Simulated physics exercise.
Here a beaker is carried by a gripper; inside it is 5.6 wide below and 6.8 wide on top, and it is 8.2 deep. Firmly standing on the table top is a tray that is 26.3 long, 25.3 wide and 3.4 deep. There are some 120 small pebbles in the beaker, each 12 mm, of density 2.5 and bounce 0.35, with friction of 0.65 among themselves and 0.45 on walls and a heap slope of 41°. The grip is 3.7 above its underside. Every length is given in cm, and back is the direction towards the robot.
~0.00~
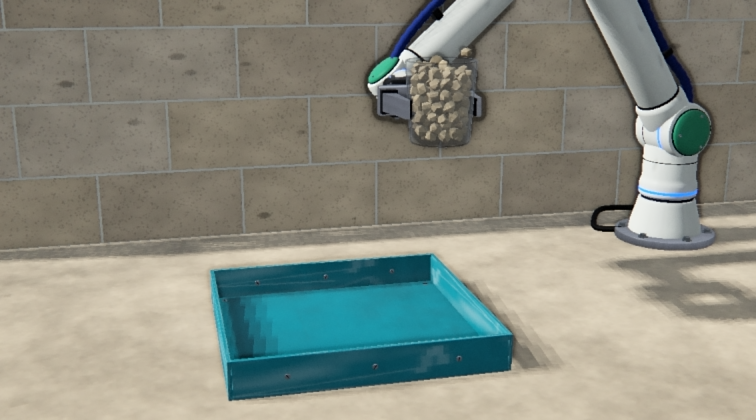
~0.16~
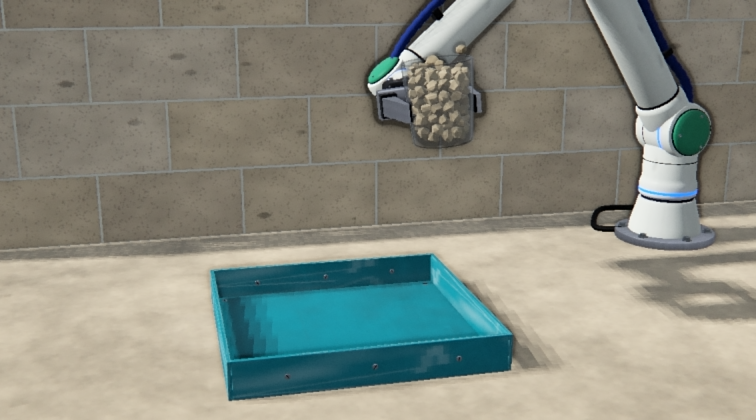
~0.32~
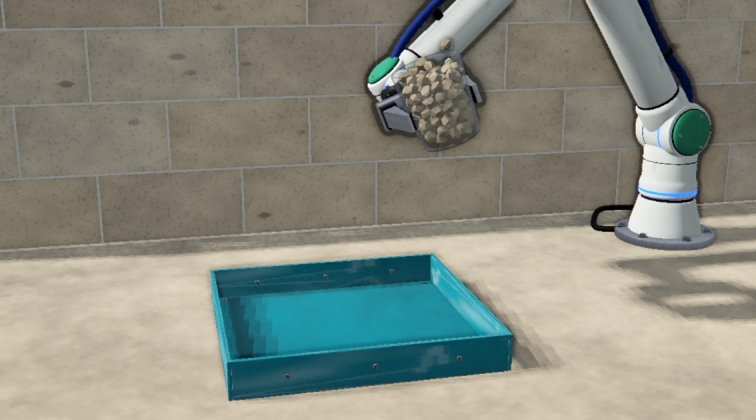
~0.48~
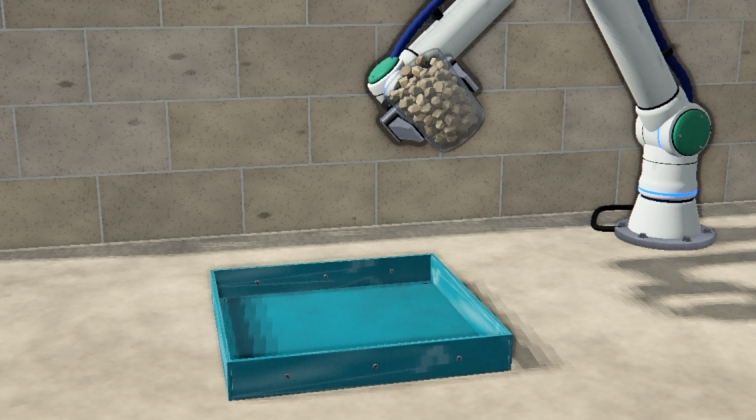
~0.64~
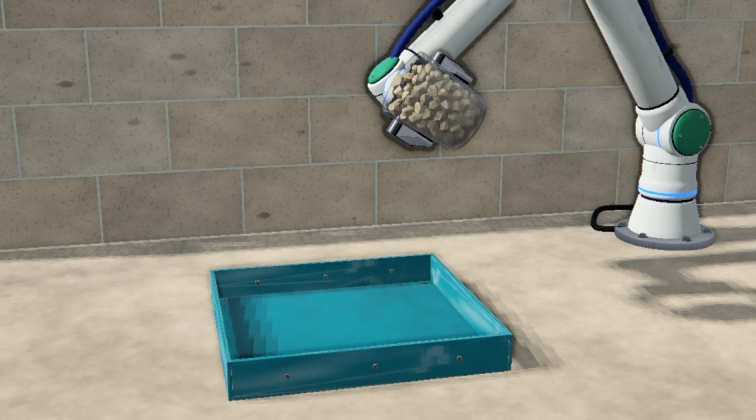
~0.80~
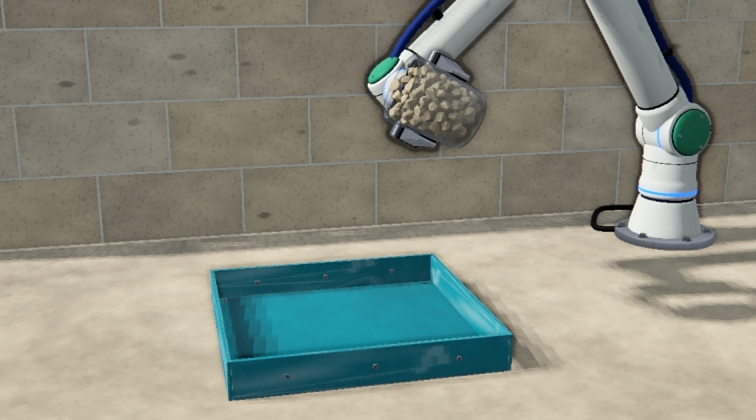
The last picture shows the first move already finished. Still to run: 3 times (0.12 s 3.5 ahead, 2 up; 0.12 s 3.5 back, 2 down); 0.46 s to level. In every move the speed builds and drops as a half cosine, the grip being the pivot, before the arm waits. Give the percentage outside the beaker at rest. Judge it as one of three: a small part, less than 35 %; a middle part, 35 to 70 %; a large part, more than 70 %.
A middle part, 35 to 70 %.
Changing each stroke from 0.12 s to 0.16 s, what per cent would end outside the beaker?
Then roughly 20 percent.
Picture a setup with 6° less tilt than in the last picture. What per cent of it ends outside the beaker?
Roughly 45 percent.
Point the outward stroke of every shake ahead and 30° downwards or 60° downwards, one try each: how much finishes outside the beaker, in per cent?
It comes to around 20 per cent on the first try and around 5 per cent on the second.
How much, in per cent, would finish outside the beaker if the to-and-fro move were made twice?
Then roughly 45 percent.
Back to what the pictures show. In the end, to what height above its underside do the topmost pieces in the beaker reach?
Height at rest: About 6.0 centimetres.
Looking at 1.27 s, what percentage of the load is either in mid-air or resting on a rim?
Roughly 13 percent.
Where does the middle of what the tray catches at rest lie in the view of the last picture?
I'd put it at roughly (319, 330).
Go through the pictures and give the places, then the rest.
The first frame shows beaker middle at (440, 103), level; upper third of the load around (441, 78), from x 415 to 465, top at y 50; 123 in the beaker.
The second frame shows beaker middle at (440, 103), tilted 6° forward; upper third of the load around (438, 78), from x 415 to 465, top at y 50.
The third frame shows beaker middle at (439, 103), tilted 22° forward; upper third of the load around (432, 80), from x 405 to 470, top at y 45.
The fourth frame shows beaker middle at (438, 104), tilted 41° forward; upper third of the load around (432, 83), from x 395 to 470, top at y 60.
The fifth frame shows beaker middle at (437, 105), tilted 57° forward; upper third of the load around (430, 88), from x 395 to 475, top at y 70.
The sixth frame shows beaker middle at (437, 105), tilted 63° forward; upper third of the load around (428, 88), from x 395 to 475, top at y 70; 123 in the beaker.
After 1.27 s, tilted 63° forward, highest piece 26 above the table; 69 in the beaker, 38 in the tray, 16 in flight or on a rim.
After 1.74 s, tilted 33° forward, highest piece 27 above the table; 65 in the tray, 57 in the beaker, 1 in flight or on a rim.
After 2.18 s, level, highest piece 27 above the table; 66 in the tray, 57 in the beaker.
After 3.23 s, level, highest piece 27 above the table; 66 in the tray, 57 in the beaker.
At rest, 66 in the tray, 57 in the beaker. That is 54 % outside the beaker.
